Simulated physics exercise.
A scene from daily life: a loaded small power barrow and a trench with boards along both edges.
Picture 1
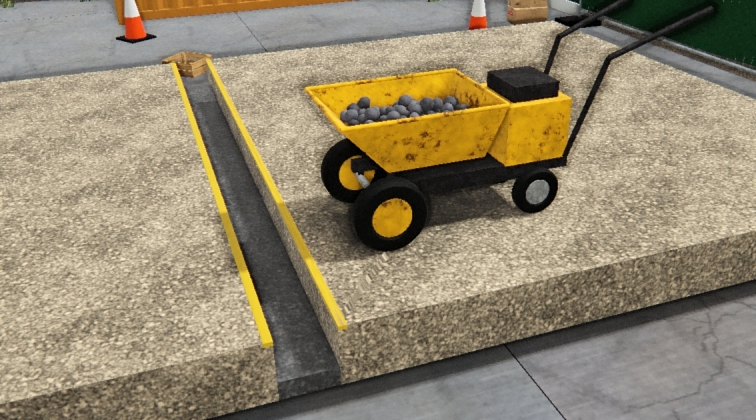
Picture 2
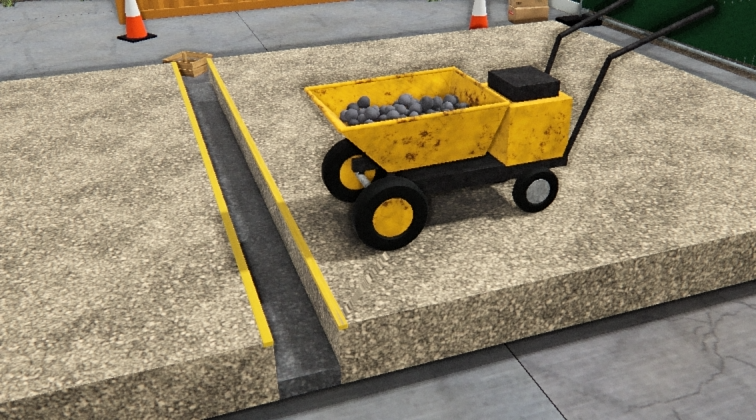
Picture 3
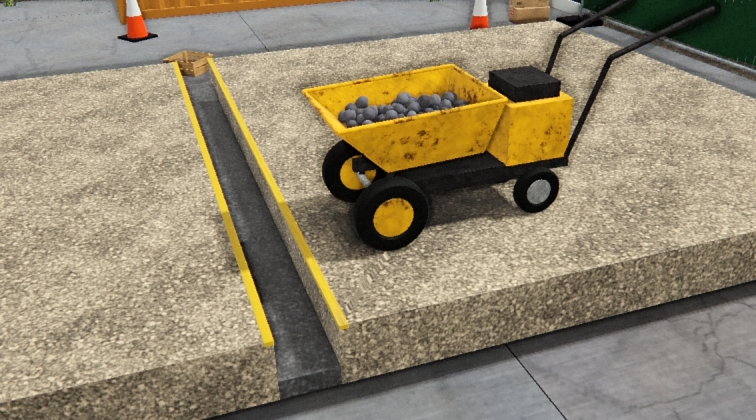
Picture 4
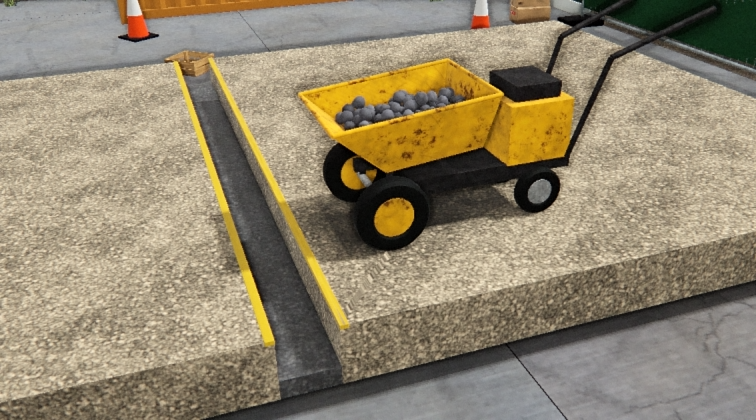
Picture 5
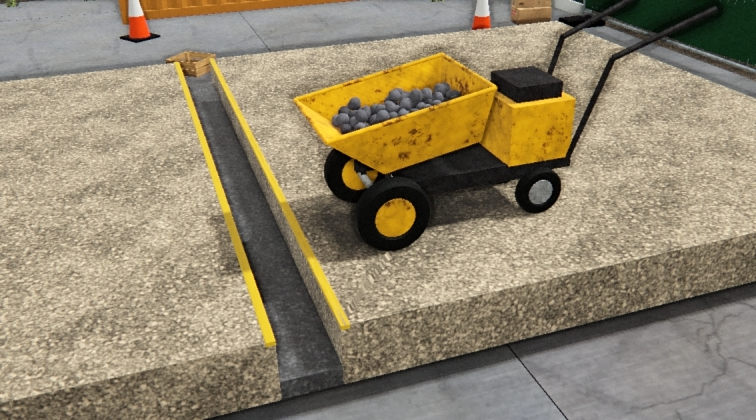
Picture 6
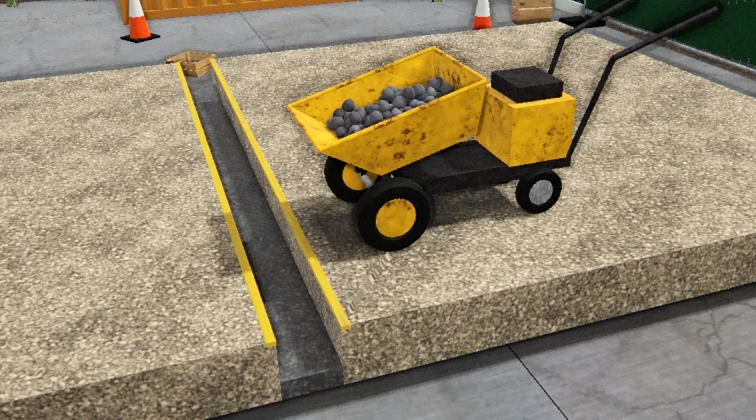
To begin with, a yellow power barrow loaded with round grey cobbles stands level on gravelly ground, to the right of a narrow trench edged with yellow boards. The skip then tilts gradually forward, its lip dipping toward the trench while the wheels stay put and the cobbles remain inside.
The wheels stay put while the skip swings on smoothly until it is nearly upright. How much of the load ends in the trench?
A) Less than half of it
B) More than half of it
B.
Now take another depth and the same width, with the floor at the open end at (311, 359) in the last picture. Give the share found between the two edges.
I'd say around 60 in a hundred.
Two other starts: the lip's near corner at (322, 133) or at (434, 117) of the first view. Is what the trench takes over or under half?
A minority, then a minority.
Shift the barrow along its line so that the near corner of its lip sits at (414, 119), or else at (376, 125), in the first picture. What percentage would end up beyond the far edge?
About 0 and 0 per cent.
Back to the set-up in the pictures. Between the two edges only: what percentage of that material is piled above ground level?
About 0 %.
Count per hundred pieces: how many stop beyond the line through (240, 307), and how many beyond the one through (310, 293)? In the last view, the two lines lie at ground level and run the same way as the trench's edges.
Close to 10 and 90 per cent respectively.
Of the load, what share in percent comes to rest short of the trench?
About 0 %.
Shortly afterwards, skip tipped steeply; the whole lot in the skip.
Next, skip tipped right over; near two thirds in the skip; near a third in or heaped over the trench; a little beyond it; only a few falling.
Some moments later, skip tipped right over; only a few in the skip; the bulk in or heaped over the trench; near a quarter beyond it.
In the end, skip tipped right over; the bulk in or heaped over the trench; near a quarter beyond it.
